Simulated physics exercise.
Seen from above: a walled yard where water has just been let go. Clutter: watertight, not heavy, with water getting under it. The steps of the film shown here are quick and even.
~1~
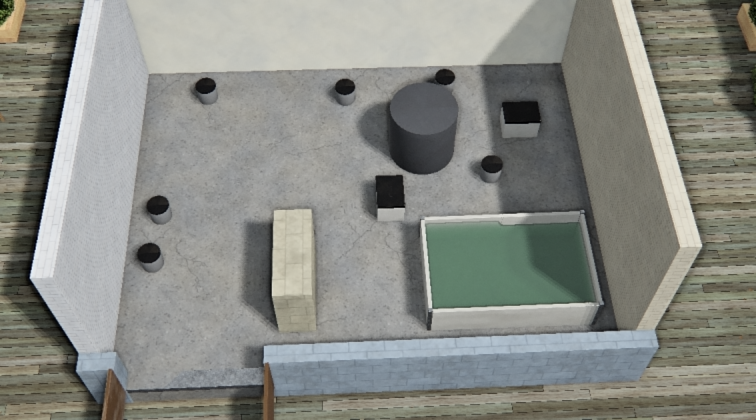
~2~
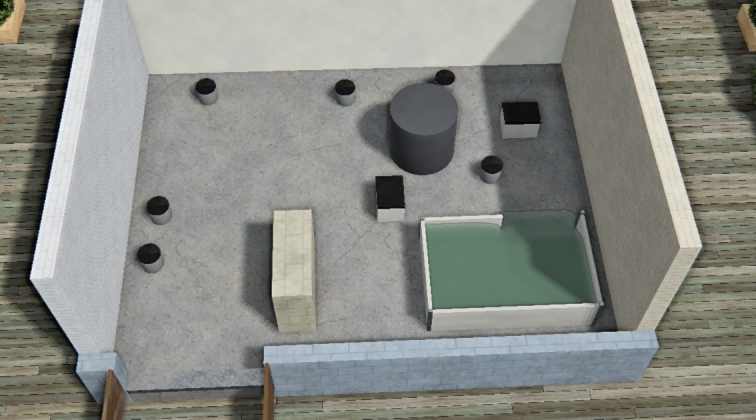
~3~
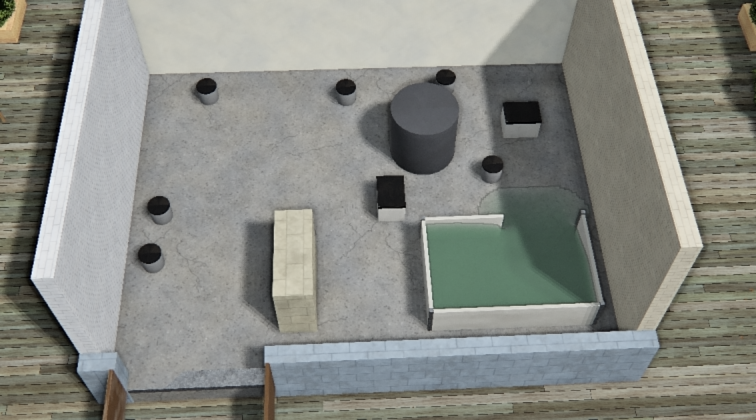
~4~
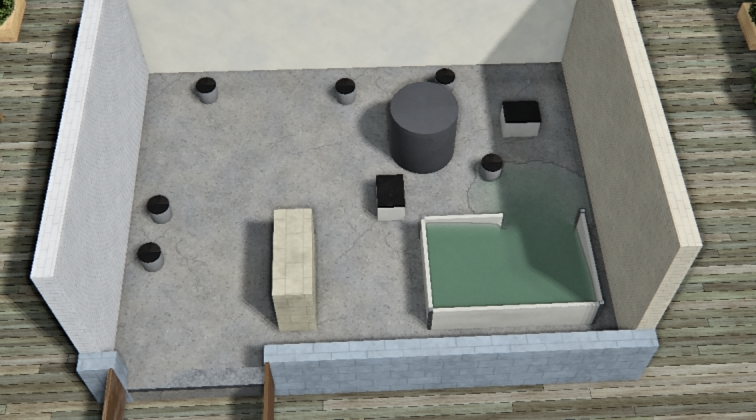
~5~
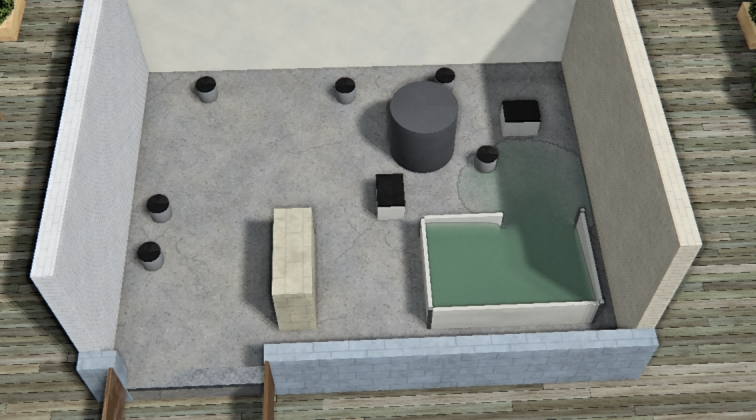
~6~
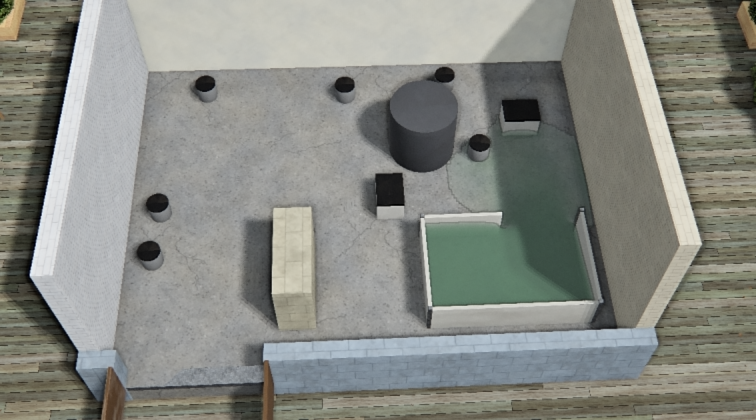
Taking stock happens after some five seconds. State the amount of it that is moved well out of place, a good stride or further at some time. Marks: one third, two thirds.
That share lands between a third and two thirds.
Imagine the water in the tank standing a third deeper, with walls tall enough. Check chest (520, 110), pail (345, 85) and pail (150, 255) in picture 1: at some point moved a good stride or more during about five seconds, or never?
In turn: That far or more, yes, no.
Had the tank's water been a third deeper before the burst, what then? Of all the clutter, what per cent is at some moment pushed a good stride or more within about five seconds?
60 per cent.
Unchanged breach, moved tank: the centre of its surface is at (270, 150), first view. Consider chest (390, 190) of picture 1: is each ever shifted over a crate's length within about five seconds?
Lab note for this piece: Stayed below that mark.
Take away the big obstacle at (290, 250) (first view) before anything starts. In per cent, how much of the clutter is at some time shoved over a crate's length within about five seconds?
60%.
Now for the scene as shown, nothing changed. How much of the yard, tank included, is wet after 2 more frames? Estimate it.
20 %.
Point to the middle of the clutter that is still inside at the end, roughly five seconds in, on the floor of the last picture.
Centre of the remaining clutter: Around (226, 171).
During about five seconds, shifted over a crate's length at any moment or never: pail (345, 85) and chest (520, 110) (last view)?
Got that far, got that far.
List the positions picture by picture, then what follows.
A pail at (492, 163), on the bottom; a chest at (521, 111), on the bottom; 0 of 8 have shifted, in the first frame.
A pail at (492, 164) rests on the ground; a chest at (521, 112), on the bottom; 0 of 8 have shifted, in the second frame.
A pail at (493, 164) rests on the ground; a chest at (522, 112), on the bottom; 0 of 8 have shifted, in the third frame.
A pail at (492, 162), on the bottom; a chest at (522, 111) rests on the ground; 0 of 8 have shifted, in the fourth frame.
A pail at (487, 153), on the bottom, close to its start; a chest at (521, 110), on the bottom; 1 of 8 have shifted, in the fifth frame.
A pail at (480, 142) rests on the ground, a stride from its start; a chest at (521, 109) rests on the ground; 1 of 8 have shifted, in the sixth frame.
A moment on, 1 of 8 are well off their spots; 0 afloat.
Next, 3 of 8 are well off their spots; 2 afloat.
Later, 4 of 8 are well off their spots; 3 afloat.
In the end, 5 of 8 are well off their spots, and 5 have been at some point; 1 afloat.
